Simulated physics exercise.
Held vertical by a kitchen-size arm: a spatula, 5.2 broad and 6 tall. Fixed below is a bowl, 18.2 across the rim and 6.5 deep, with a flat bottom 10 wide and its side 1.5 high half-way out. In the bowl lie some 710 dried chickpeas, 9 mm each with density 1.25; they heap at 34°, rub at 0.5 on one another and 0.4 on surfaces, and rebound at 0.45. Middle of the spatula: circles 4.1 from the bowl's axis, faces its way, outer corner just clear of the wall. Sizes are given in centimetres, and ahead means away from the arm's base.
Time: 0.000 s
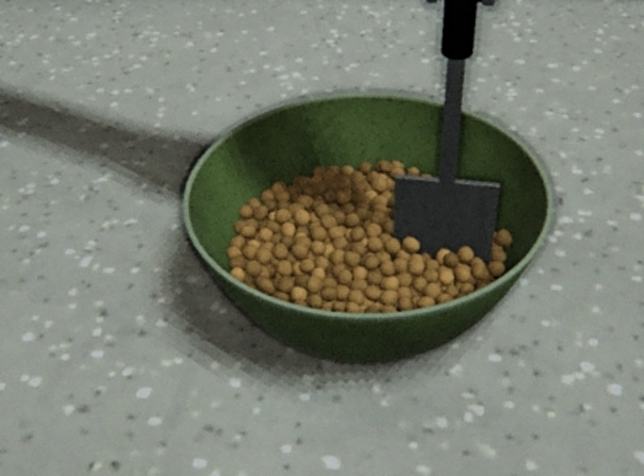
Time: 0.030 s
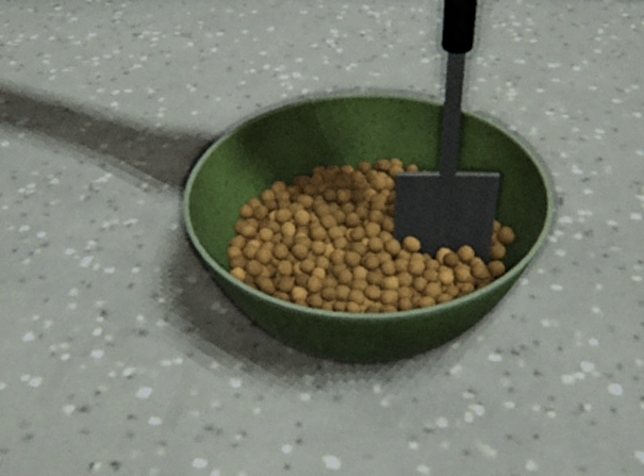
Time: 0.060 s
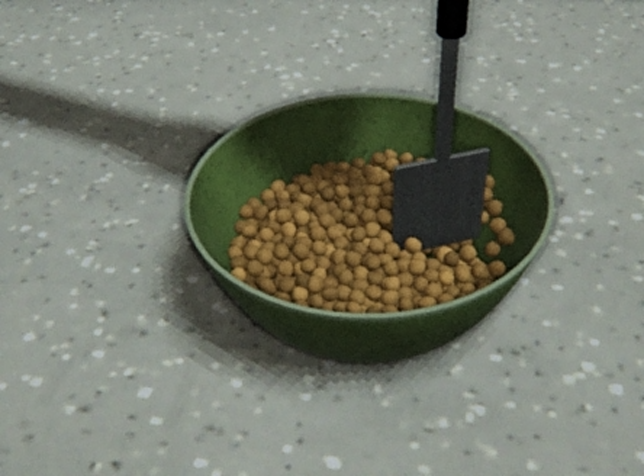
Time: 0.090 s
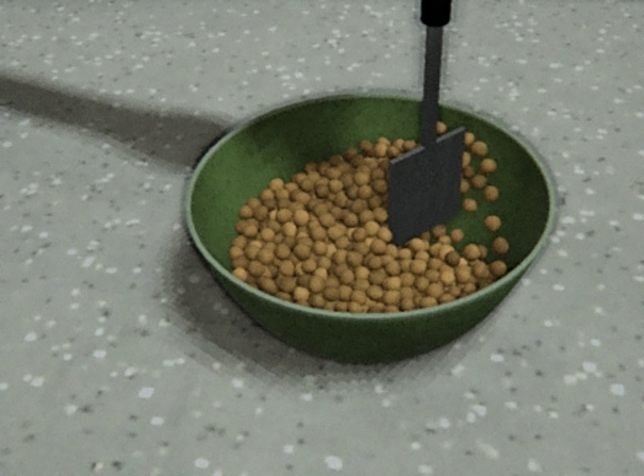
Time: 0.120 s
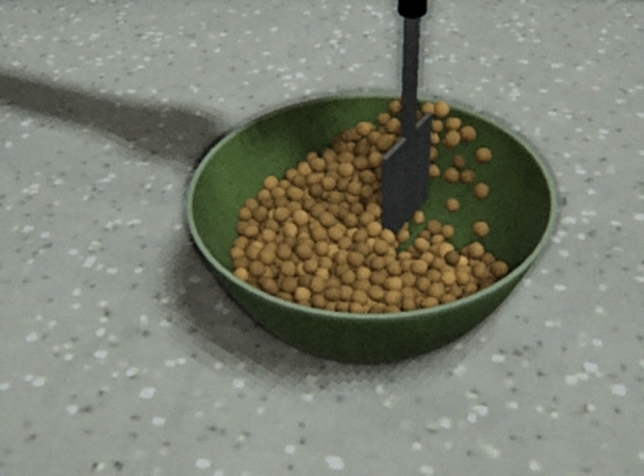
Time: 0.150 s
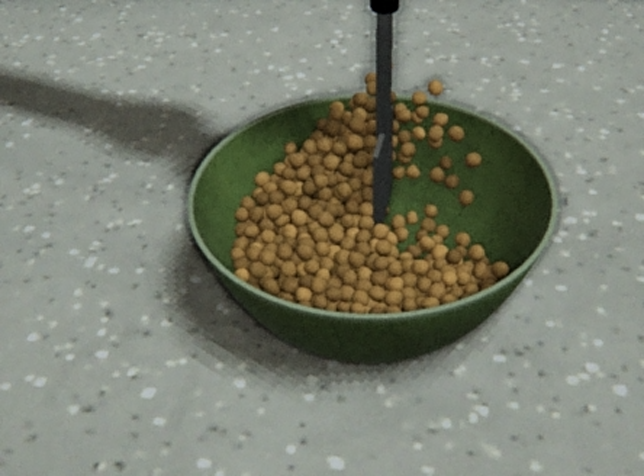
In a green bowl on a speckled grey surface, a dark spatula swept leftward through the chickpeas, turning until it was edge-on, while they heaped higher toward the back rim and a few scattered.
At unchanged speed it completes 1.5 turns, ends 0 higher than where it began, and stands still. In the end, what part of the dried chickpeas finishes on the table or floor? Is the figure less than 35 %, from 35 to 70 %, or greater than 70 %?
The figure is less than 35 %.
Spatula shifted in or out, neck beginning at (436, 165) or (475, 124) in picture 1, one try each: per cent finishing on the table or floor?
Some 15 and 5 per cent.
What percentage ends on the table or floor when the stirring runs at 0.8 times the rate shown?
Estimated share: Near 15 per cent.
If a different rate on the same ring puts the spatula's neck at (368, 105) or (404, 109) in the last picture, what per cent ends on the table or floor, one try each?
Roughly 35 and 15 percent, in that order.
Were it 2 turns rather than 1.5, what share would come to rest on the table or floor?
Roughly 30 percent would end up there.
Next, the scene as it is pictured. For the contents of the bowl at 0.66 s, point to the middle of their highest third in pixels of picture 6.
(370, 145).
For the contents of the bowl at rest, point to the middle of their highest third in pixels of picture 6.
Looks like roughly (297, 287) to me.
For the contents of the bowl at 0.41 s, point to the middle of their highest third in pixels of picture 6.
The top third is centred near (392, 287) in the last picture.
After 0.41 s, 264° round, highest piece 9 above the table; 635 in the bowl, 35 on the table or floor, 37 in flight or on the tool.
After 0.66 s, 79° round, highest piece 9 above the table; 574 in the bowl, 116 on the table or floor, 17 in flight or on the tool.
After 0.99 s, 180° round, highest piece 6 above the table; 538 in the bowl, 168 on the table or floor, 1 in flight or on the tool.
After 1.69 s, 180° round, highest piece 6 above the table; 538 in the bowl, 169 on the table or floor.
In the end, 538 in the bowl, 169 on the table or floor. That is 24 % on the table or floor.
